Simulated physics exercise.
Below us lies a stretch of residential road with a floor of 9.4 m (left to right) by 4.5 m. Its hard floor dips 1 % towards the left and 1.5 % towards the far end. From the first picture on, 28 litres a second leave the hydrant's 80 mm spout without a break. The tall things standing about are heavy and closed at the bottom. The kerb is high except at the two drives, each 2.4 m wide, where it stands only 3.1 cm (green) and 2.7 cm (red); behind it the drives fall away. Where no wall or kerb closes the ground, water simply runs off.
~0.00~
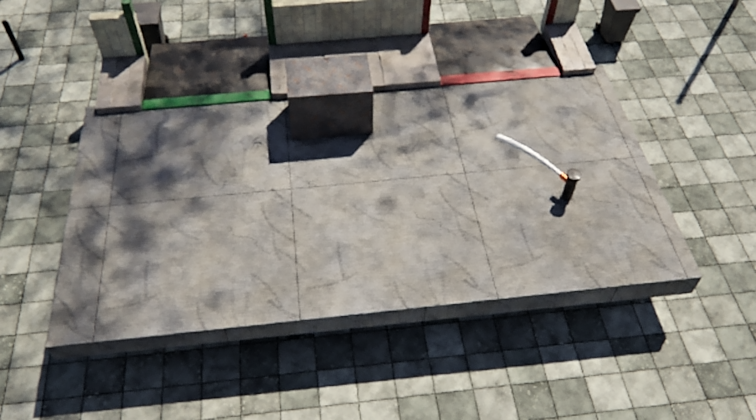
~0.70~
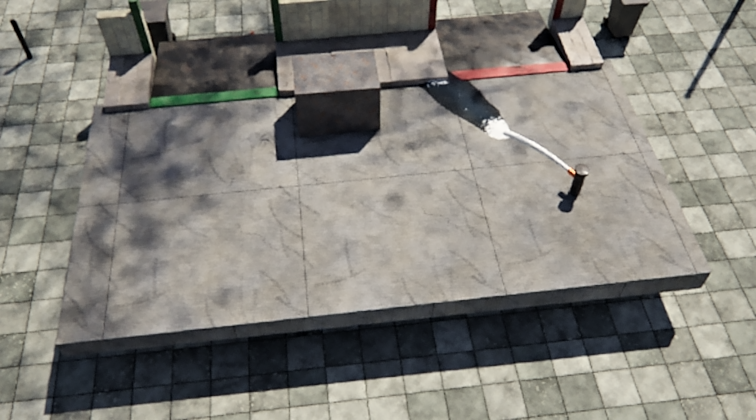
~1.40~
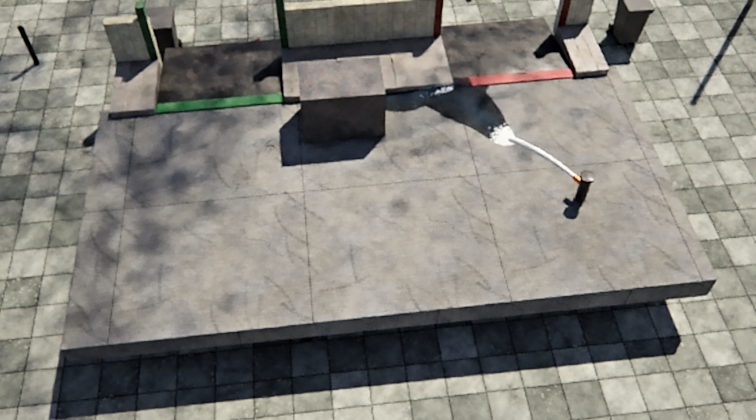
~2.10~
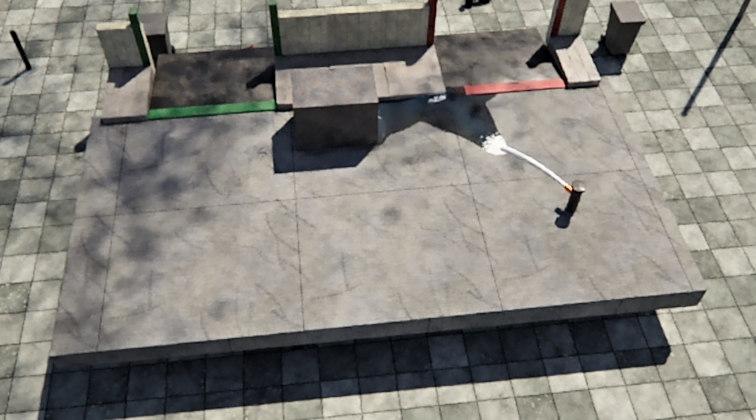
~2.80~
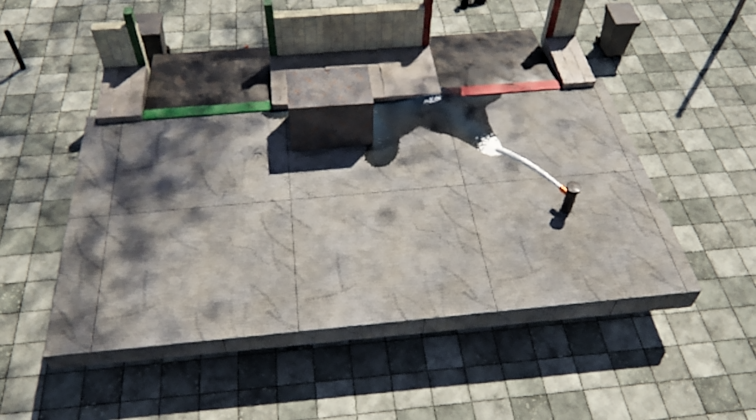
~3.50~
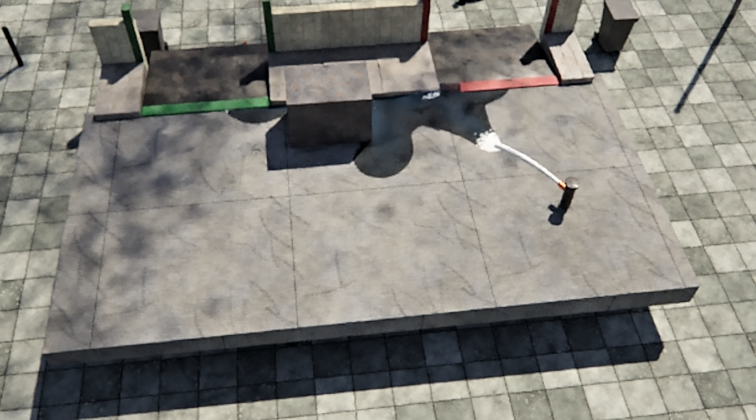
Water jetting from a small spout on a grey paved slab, spreading a dark wet patch leftward past a concrete block.
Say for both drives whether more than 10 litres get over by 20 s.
One by one: At the green driveway it keeps below the limit; at the red driveway it goes over the limit.
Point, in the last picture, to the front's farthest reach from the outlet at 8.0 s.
At about (107, 121).
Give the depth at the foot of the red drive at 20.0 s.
About 1.5 cm.
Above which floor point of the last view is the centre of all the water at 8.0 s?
Around (366, 130).
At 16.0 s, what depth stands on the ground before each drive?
Depths in cm: Green 2.0, red 1.5.
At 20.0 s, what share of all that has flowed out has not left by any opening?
About 56 per cent.
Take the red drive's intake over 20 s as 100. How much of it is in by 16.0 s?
Some 75 per cent by then.
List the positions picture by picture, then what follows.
In the first frame, the jet has just started at (553, 169); the ground is still dry.
In the second frame, from the spout at (561, 165) the water has spread over 1.1 m2; its tip is at (421, 85), and it is 1.6 cm deep on average.
In the third frame, the jet leaves at (567, 171); the sheet reaches a hidden place, 4.3 m away, and wets 1.7 m2.
In the fourth frame, the jet leaves at (558, 181); the sheet reaches a hidden place, 5.1 m away, and wets 2.2 m2.
In the fifth frame, the jet leaves at (553, 182); the sheet reaches (266, 112), 5.7 m away, and wets 2.8 m2.
In the sixth frame, the jet leaves at (552, 178); the sheet reaches (228, 112), 6.2 m away, and wets 3.6 m2.
After 5.0 s water covers 15 % of the floor and is deepest (12 cm) near (435, 96); green driveway 0.97 cm at the lowered kerb, 0 L in, red driveway 1.3 cm at the lowered kerb, 37 L in.
After 8.0 s water covers 25 % of the floor and is deepest (12 cm) near (425, 96); green driveway 1.5 cm at the lowered kerb, 0 L in, red driveway 1.4 cm at the lowered kerb, 65 L in.
After 12.0 s water covers 30 % of the floor and is deepest (13 cm) near (425, 96); green driveway 1.7 cm at the lowered kerb, 0 L in, red driveway 1.6 cm at the lowered kerb, 105 L in.
After 16.0 s water covers 40 % of the floor and is deepest (14 cm) near (425, 96); green driveway 2.2 cm at the lowered kerb, 0 L in, red driveway 1.6 cm at the lowered kerb, 147 L in.
After 20.0 s water covers 45 % of the floor and is deepest (14 cm) near (425, 96); green driveway 2.6 cm at the lowered kerb, 0 L in, red driveway 1.7 cm at the lowered kerb, 191 L in.
